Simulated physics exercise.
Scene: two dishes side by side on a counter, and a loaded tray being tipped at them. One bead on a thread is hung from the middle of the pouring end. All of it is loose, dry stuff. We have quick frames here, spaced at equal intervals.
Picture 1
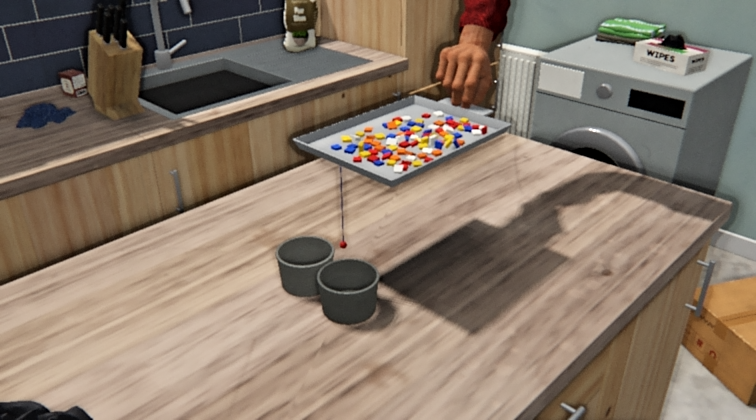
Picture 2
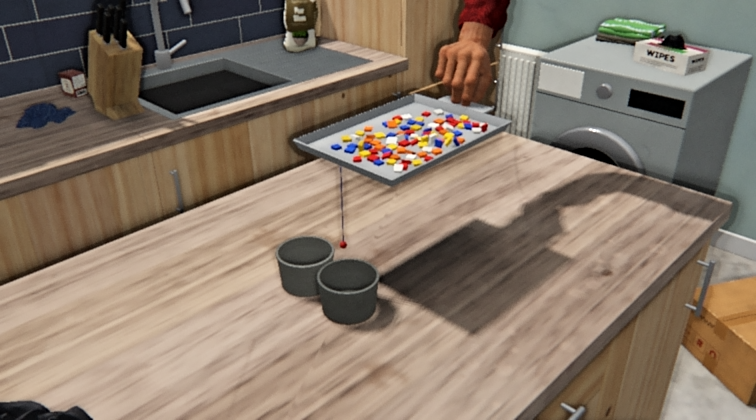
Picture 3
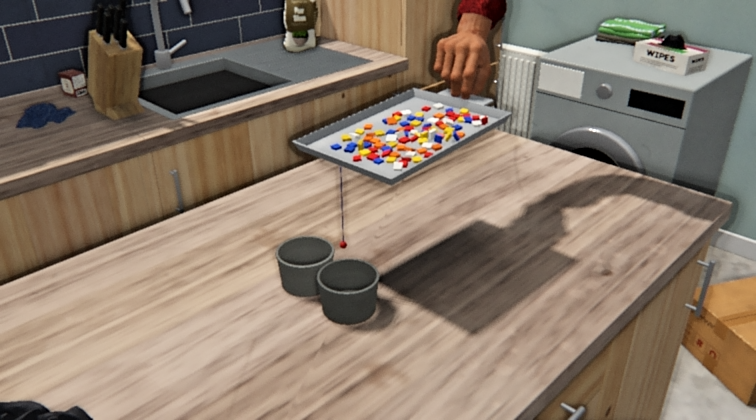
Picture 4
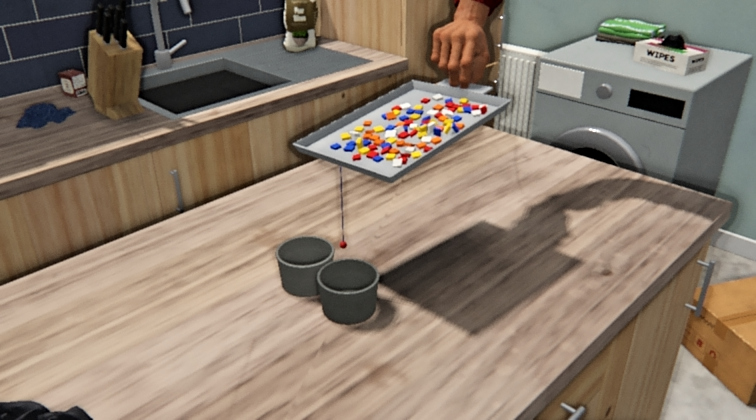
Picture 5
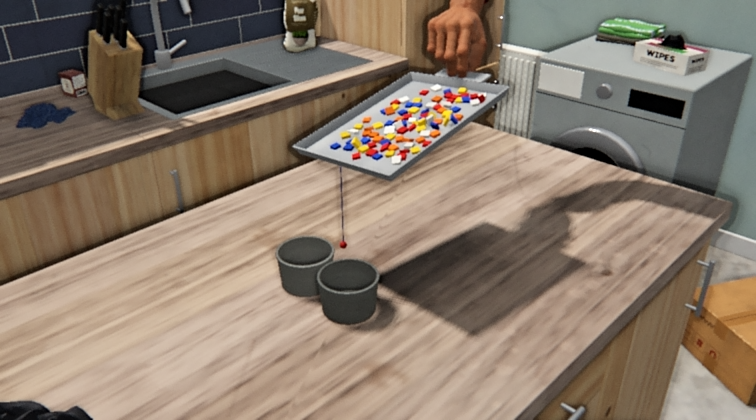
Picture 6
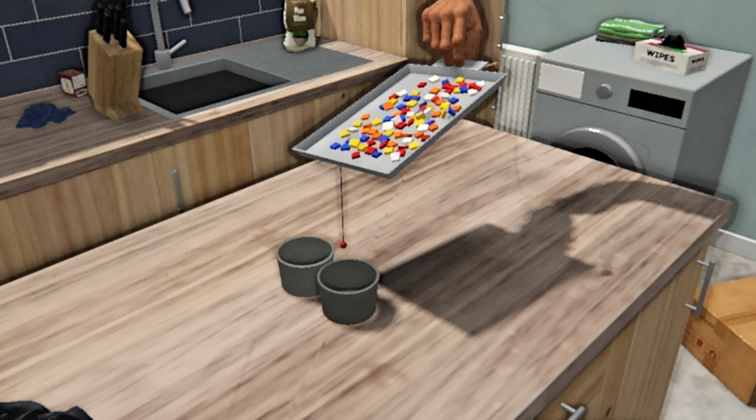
On a wooden kitchen counter, two dark round dishes sit side by side near a hanging red bead, while a hand holds a gray tray of colorful pieces above them and gradually raises its far end, tilting it slightly leftward.
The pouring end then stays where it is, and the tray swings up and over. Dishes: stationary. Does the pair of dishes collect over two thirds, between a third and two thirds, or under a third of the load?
Counting both dishes, they collect a third to two thirds of the pieces.
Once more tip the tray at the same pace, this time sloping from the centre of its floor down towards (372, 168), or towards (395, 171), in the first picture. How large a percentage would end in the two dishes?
Shares: 50 %, then 20 %.
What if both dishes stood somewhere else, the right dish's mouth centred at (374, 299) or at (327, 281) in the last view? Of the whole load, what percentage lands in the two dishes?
It would be roughly 0 per cent, followed by roughly 10 per cent.
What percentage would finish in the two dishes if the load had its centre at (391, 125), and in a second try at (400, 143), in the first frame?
Roughly 30 per cent, then 50 per cent.
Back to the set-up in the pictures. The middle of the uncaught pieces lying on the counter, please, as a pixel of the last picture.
I'd say near (283, 261), give or take.
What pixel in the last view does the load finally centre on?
Resting centre, last picture - approx. (297, 269).
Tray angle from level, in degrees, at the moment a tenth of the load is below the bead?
Approx. reading: About 65°.
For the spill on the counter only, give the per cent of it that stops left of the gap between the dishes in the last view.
Share on the left: Near 100 %.
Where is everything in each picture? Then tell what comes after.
In the first frame, corners of the pouring end at (299, 139) and (392, 177), level; middle of the load at (420, 141), mosaic tiles; left dish at (284, 275); right dish at (327, 302); bead on its thread at (343, 245).
In the second frame, corners of the pouring end at (299, 140) and (392, 177), level; middle of the load at (420, 140).
In the third frame, corners of the pouring end at (298, 141) and (391, 176), tipped barely, lowest at the left corner; middle of the load at (419, 136).
In the fourth frame, corners of the pouring end at (298, 143) and (390, 174), tipped a little, lowest at the left corner; middle of the load at (419, 130).
In the fifth frame, corners of the pouring end at (298, 145) and (389, 172), tipped a little, lowest at the left corner; middle of the load at (417, 124).
In the sixth frame, corners of the pouring end at (298, 147) and (388, 170), tipped clearly, lowest at the left corner; middle of the load at (416, 118), a stray few on the move; left dish at (284, 275); right dish at (327, 302).
Soon, tray tipped steeply; most on the tray; a stray few in the left dish; a small part in the air.
A while on, tray tipped past a quarter turn; about half in the left dish; about half outside both; a small part in the air.
Towards the end, tray tipped past a quarter turn; about half in the left dish; about half outside both.
Finally, tray tipped past a quarter turn; none in the right dish; about half in the left dish; about half outside both.
